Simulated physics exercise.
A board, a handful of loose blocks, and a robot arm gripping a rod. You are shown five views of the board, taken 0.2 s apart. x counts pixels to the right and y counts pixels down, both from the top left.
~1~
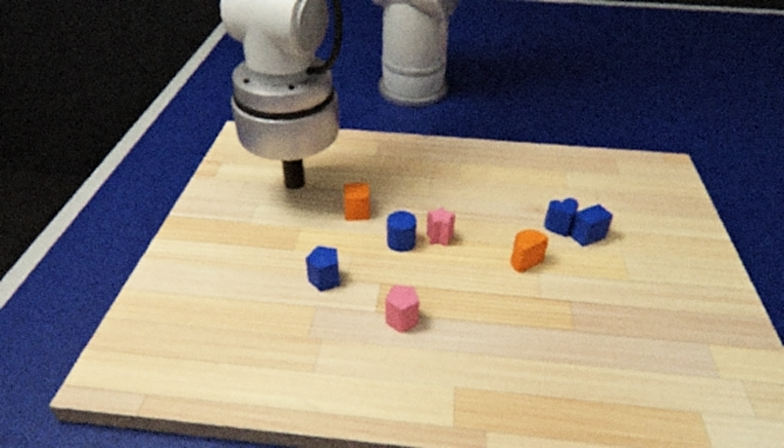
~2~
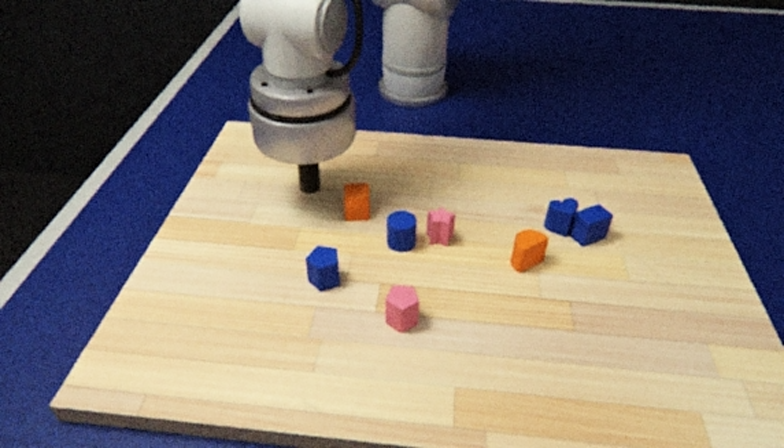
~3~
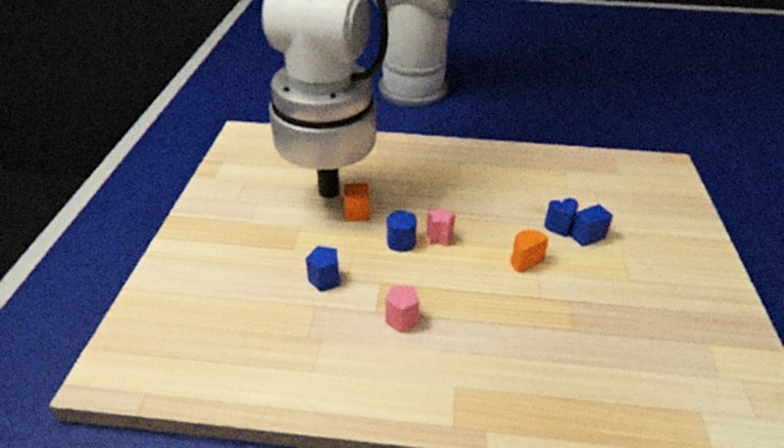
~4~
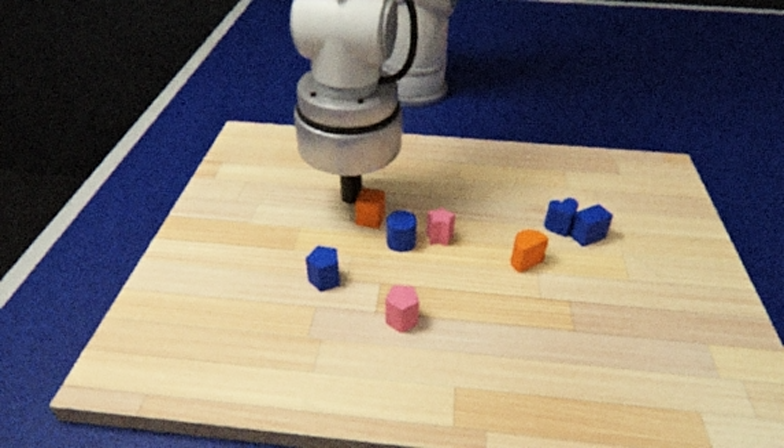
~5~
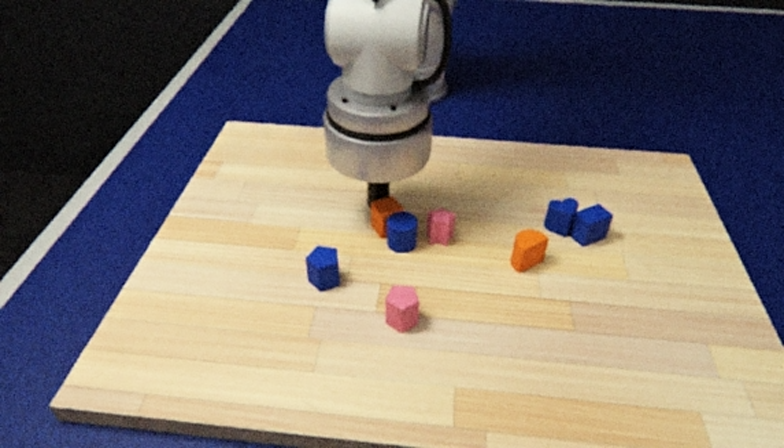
A robot arm moved its dark rod rightward across a wooden board of small blocks, then nudged an orange block a short way right and slightly nearer, until it was up beside the blue round one.
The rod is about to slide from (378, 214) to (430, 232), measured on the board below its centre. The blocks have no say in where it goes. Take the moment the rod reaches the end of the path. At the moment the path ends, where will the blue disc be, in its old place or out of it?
Shifted out of place.
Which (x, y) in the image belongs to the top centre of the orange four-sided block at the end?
The answer is (418, 222).
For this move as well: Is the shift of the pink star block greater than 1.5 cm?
That would be a no.
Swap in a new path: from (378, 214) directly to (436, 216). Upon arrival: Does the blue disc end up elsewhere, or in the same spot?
It is shifted.
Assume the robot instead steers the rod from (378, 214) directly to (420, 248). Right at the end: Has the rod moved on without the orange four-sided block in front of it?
Short answer: No.
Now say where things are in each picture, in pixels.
Rod tip (295, 184); block tops, orange four-sided block (357, 190); blue disc (402, 219); pink star block (441, 215), in the first frame.
Rod (310, 188); blocks unchanged, in the second frame.
Rod (329, 192); blocks unchanged, in the third frame.
Rod (352, 198); orange four-sided block (370, 196), in the fourth frame.
Rod (378, 204); orange four-sided block (387, 205); blue disc (403, 220); pink star block (441, 215), in the fifth frame.
On the path given first. Halfway along, rod (404, 213); orange four-sided block (407, 216), turned 35° clockwise; blue disc (412, 235).
At the end, rod (430, 222); orange four-sided block (418, 222), turned 55° clockwise; blue disc (414, 241); pink star block (448, 219), turned 15° anticlockwise.
